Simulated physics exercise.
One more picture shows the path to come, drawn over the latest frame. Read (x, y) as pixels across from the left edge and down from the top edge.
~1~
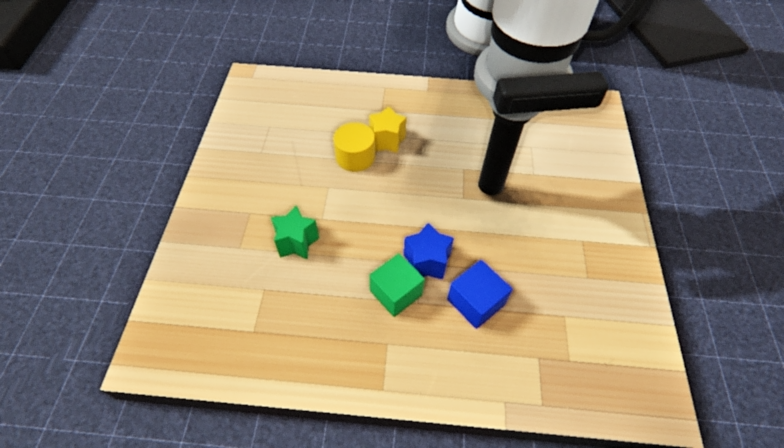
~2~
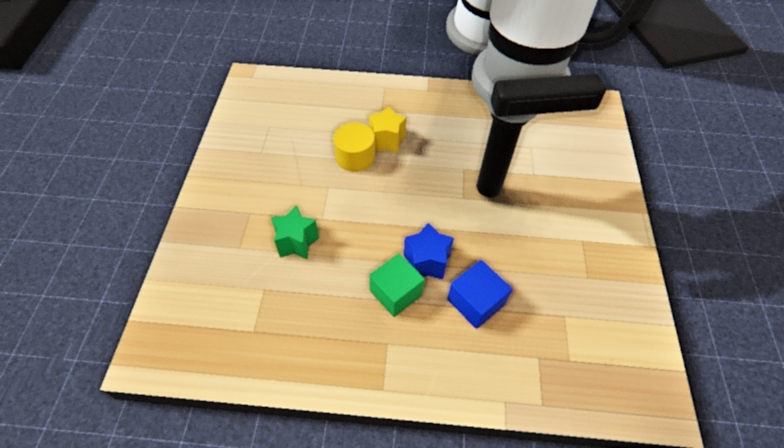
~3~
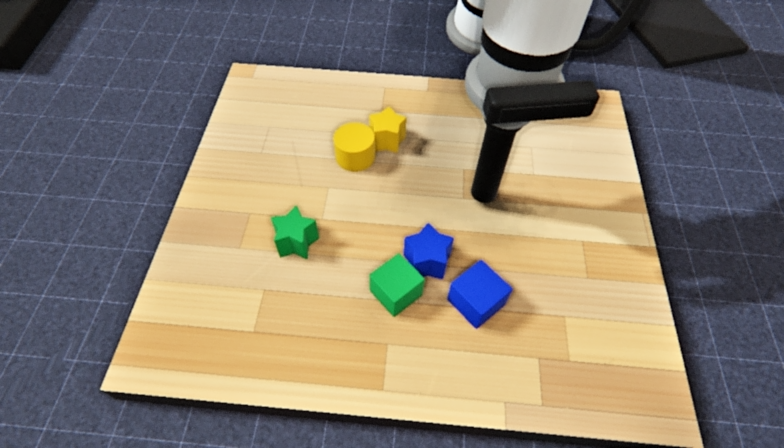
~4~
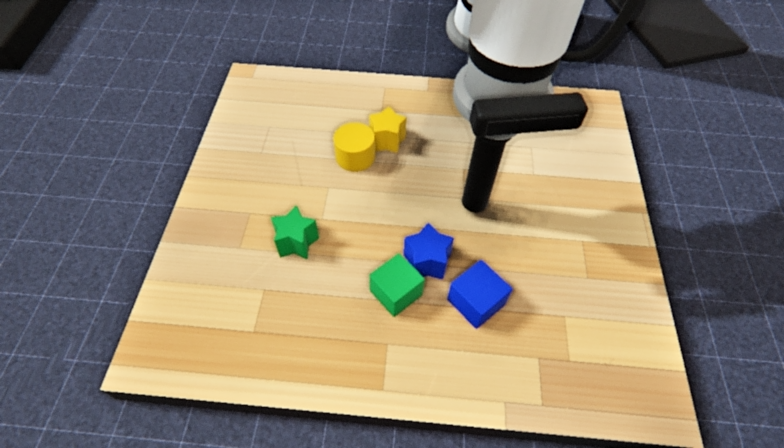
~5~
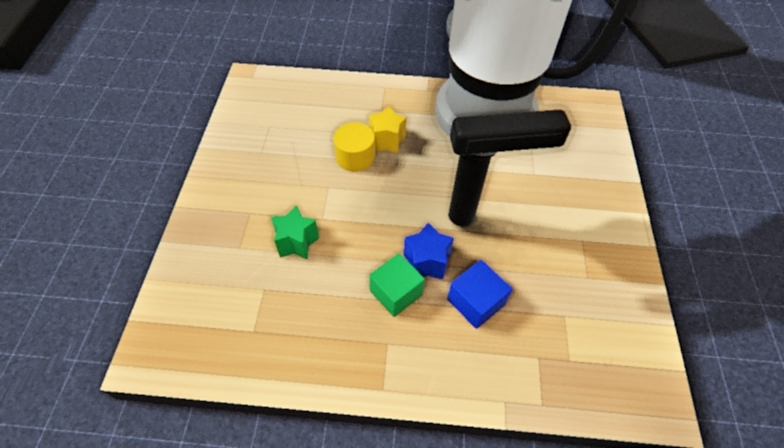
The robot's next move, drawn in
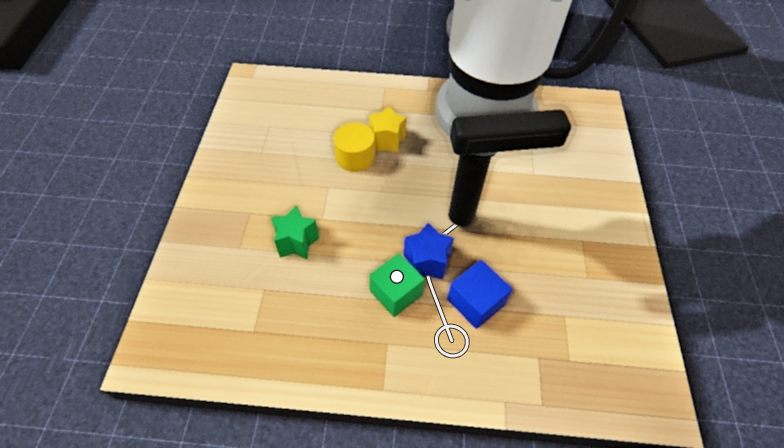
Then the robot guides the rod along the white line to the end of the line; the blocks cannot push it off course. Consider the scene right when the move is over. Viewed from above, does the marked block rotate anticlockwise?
I believe not.
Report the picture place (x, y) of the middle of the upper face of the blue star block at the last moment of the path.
Around (416, 322).
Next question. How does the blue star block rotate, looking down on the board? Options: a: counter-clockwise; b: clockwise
I'll go with b - clockwise.
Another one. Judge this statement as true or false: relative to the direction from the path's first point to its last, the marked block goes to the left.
Answer: False.
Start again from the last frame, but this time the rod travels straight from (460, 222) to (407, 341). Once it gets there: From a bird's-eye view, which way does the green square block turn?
It swings round clockwise.
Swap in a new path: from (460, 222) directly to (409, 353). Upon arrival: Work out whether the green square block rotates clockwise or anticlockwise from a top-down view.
Overhead view: Clockwise.
Path on the board, from (460, 222) by way of (430, 251) and (434, 294) to (452, 341); the dot is on the green square block.
The first path, step by step. One third of the way, rod (431, 245); green square block (390, 285), turned 15° clockwise; blue star block (422, 260), turned 15° anticlockwise.
Two thirds of the way, rod (435, 289); green square block (370, 312), turned 35° clockwise; blue star block (413, 300).
At the end, rod (453, 336); green square block (367, 314), turned 45° clockwise; blue star block (416, 322), turned 50° clockwise; blue square block (491, 294), turned 40° anticlockwise.
